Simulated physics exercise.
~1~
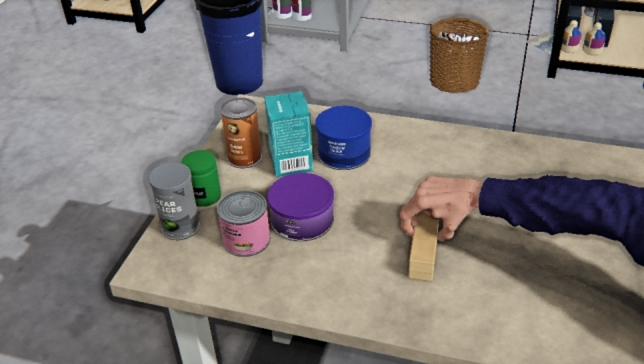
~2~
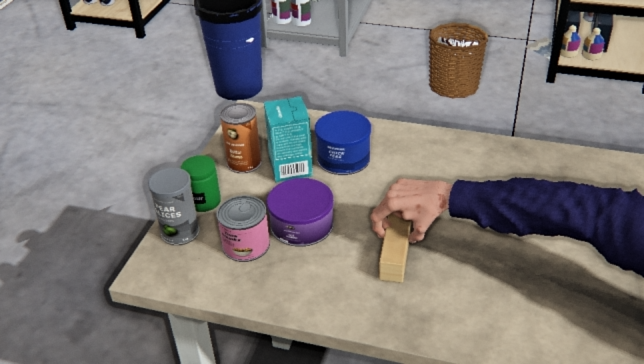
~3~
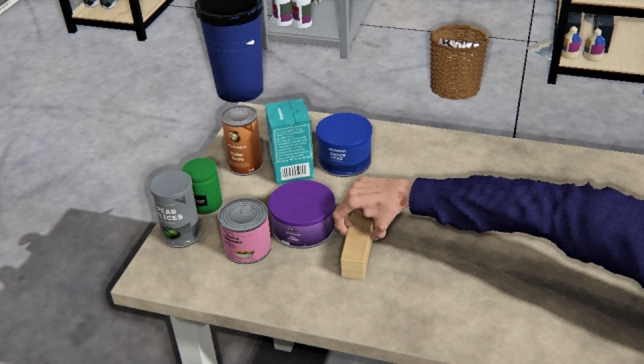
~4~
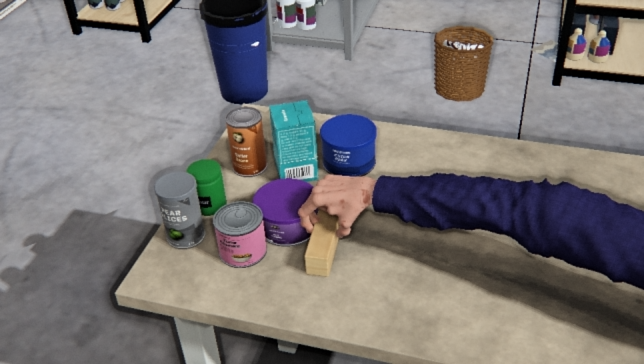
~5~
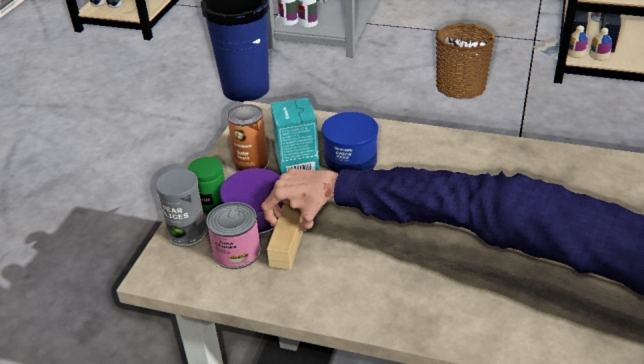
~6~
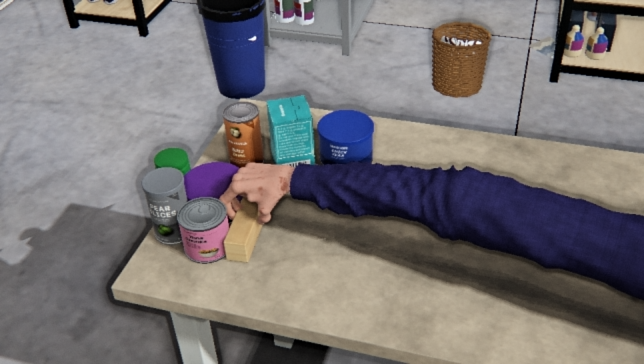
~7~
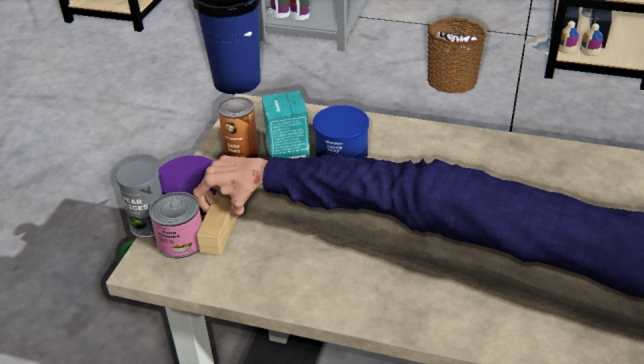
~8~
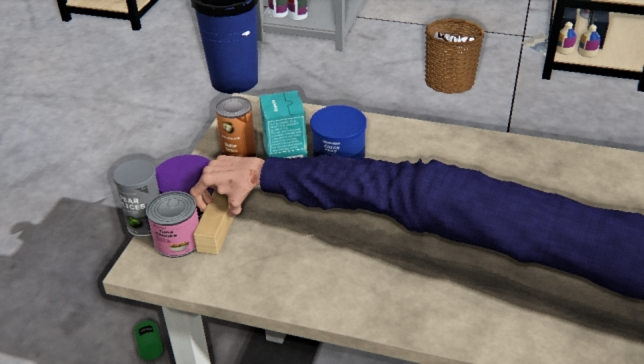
A hand slid a wooden block leftward across a table into a purple tub and a pink tin, pushing them and a grey tin toward the end until a green jar toppled off the edge and fell, while the other containers stayed put.
